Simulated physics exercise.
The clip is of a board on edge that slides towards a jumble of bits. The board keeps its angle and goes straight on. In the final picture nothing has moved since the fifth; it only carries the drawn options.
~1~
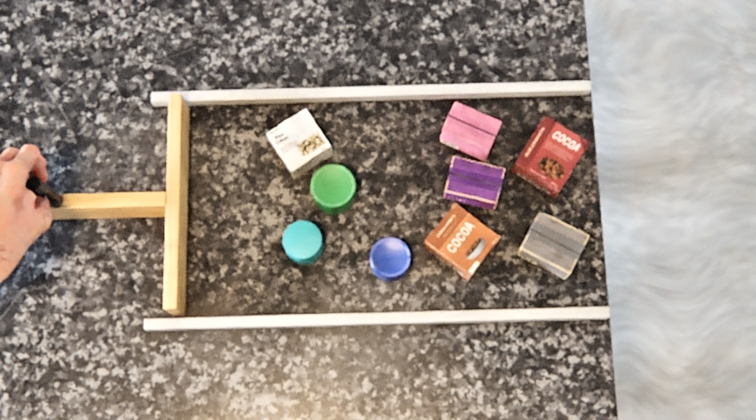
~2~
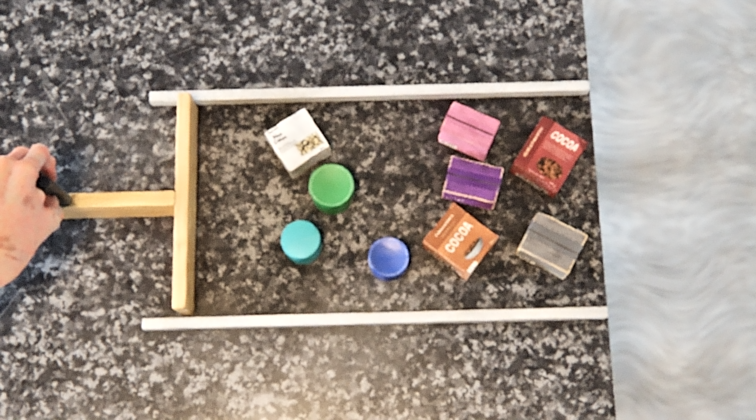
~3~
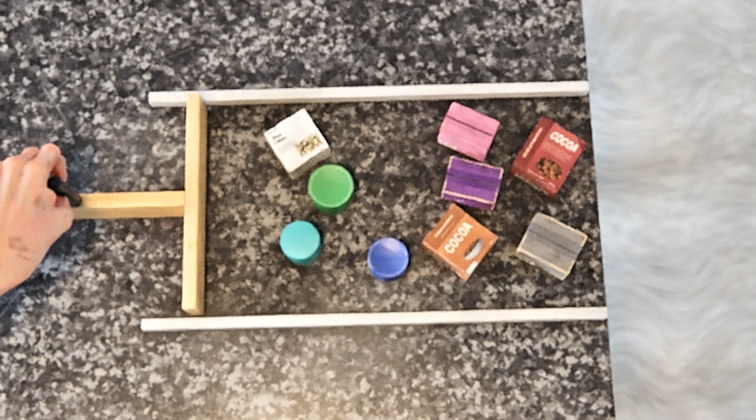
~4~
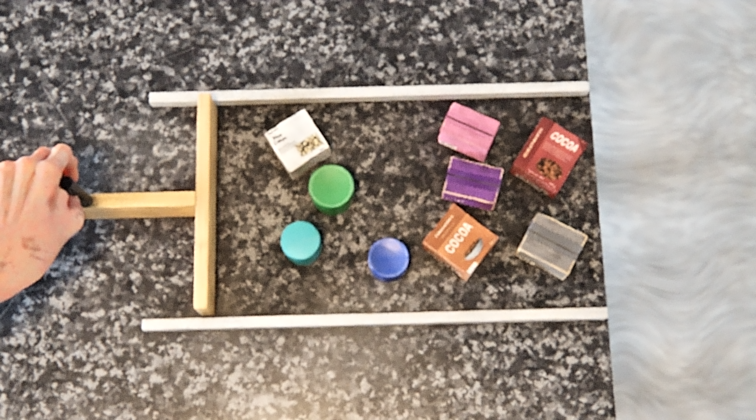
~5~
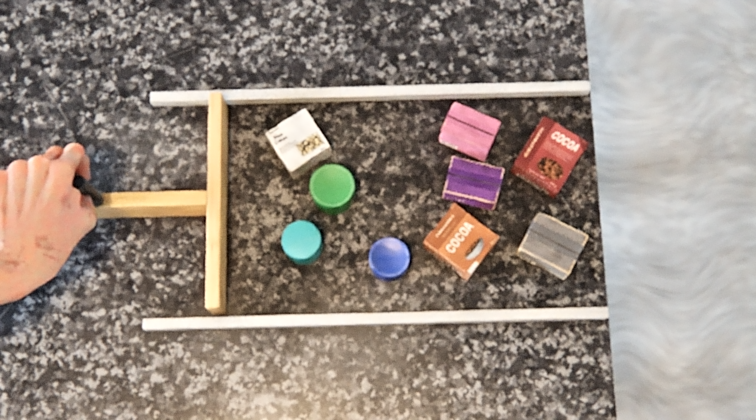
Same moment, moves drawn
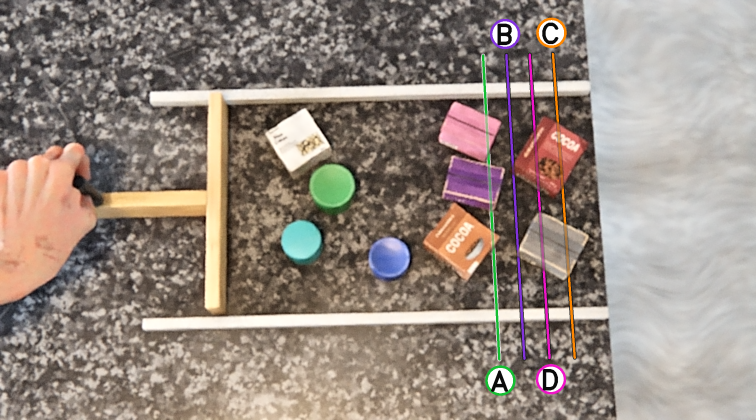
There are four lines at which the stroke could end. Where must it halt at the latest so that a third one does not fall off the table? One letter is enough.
Up to line B.
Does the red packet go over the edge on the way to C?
By then, yes.
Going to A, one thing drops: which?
The grey box goes over.
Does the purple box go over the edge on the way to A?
No.
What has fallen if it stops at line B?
The grey box goes over.
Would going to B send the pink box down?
No.
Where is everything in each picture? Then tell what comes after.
The first picture shows pink box (470, 132); grey box (552, 245); blue jar (391, 260).
The second picture shows board (181, 198); red packet (548, 157).
The third picture shows board (191, 198); orange packet (460, 243).
The fourth picture shows board (203, 198); white packet (298, 145).
The fifth picture shows board (214, 197); pink box (469, 132); grey box (551, 245); blue jar (390, 260).
On the marked copy, A at (491, 202); B at (515, 201); C at (563, 200); D at (539, 201).
Taking B. A third of the way, board (322, 194); white packet (354, 146); turquoise tin (350, 242).
Two thirds of the way, board (430, 192); grey box (563, 248); red packet (556, 159).
When it is over, board (515, 189); grey box over the edge; red packet (596, 163); one fallen.
As for the rest, A is within the limit but short; C drops five; D drops four.
